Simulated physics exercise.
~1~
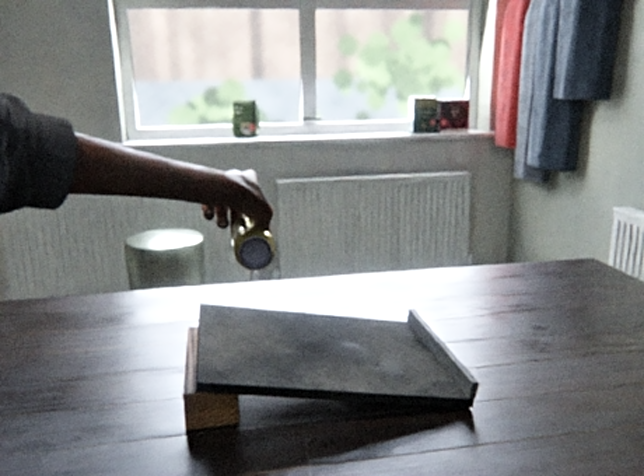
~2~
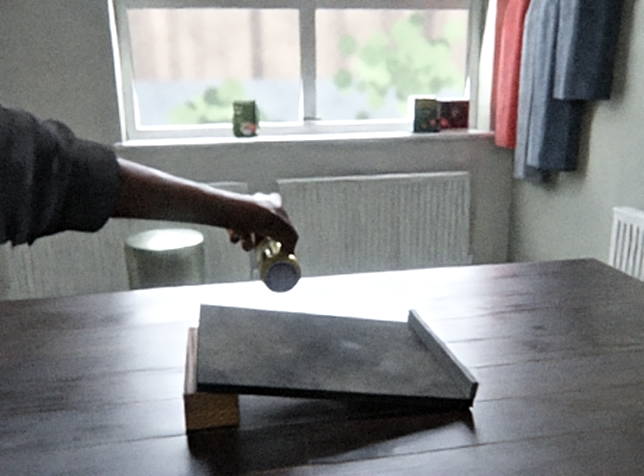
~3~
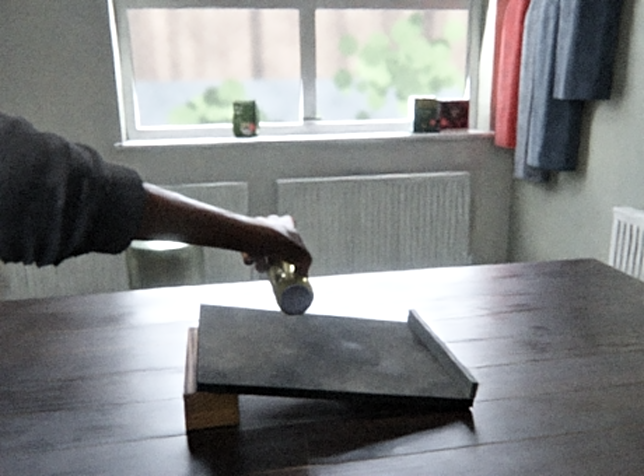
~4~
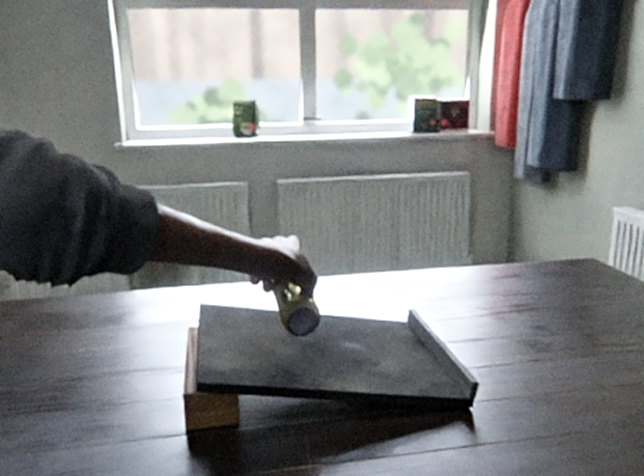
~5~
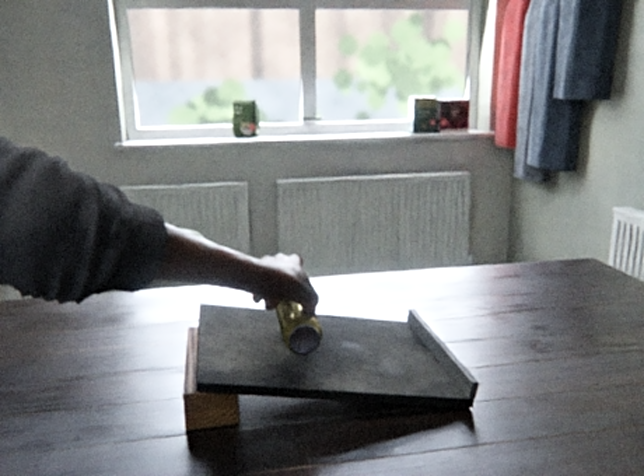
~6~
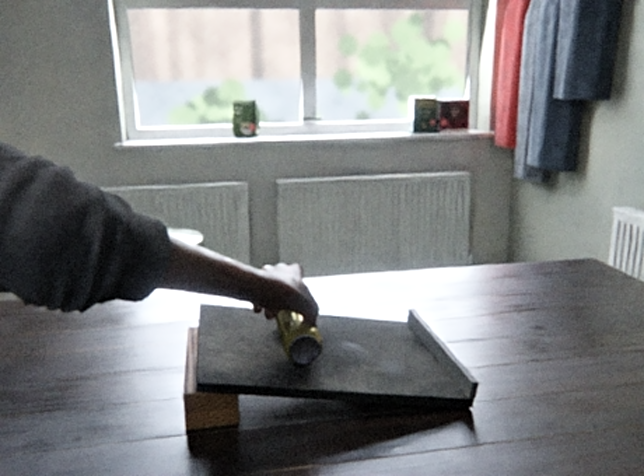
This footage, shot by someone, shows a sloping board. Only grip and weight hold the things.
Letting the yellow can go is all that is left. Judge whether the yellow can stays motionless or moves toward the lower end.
The yellow can moves toward the lower end.
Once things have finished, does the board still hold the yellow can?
At the end, the yellow can remains up there.
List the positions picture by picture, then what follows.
In the first picture, on its way; yellow can (252, 237).
In the second picture, on its way; yellow can (275, 259).
In the third picture, on its way; yellow can (289, 280).
In the fourth picture, on its way; yellow can (295, 300).
In the fifth picture, on its way; yellow can (297, 317).
In the sixth picture, set down, still held; yellow can (297, 326).
Then, 0.50 s later than the last frame, yellow can moved about its own width near (349, 331).
Then, 0.70 s later than the last frame, yellow can moved well along near (411, 336).
When it is over, moved from the start, yellow can. End places, in pixels of the last picture, yellow can near (420, 337). The yellow can goes downhill.
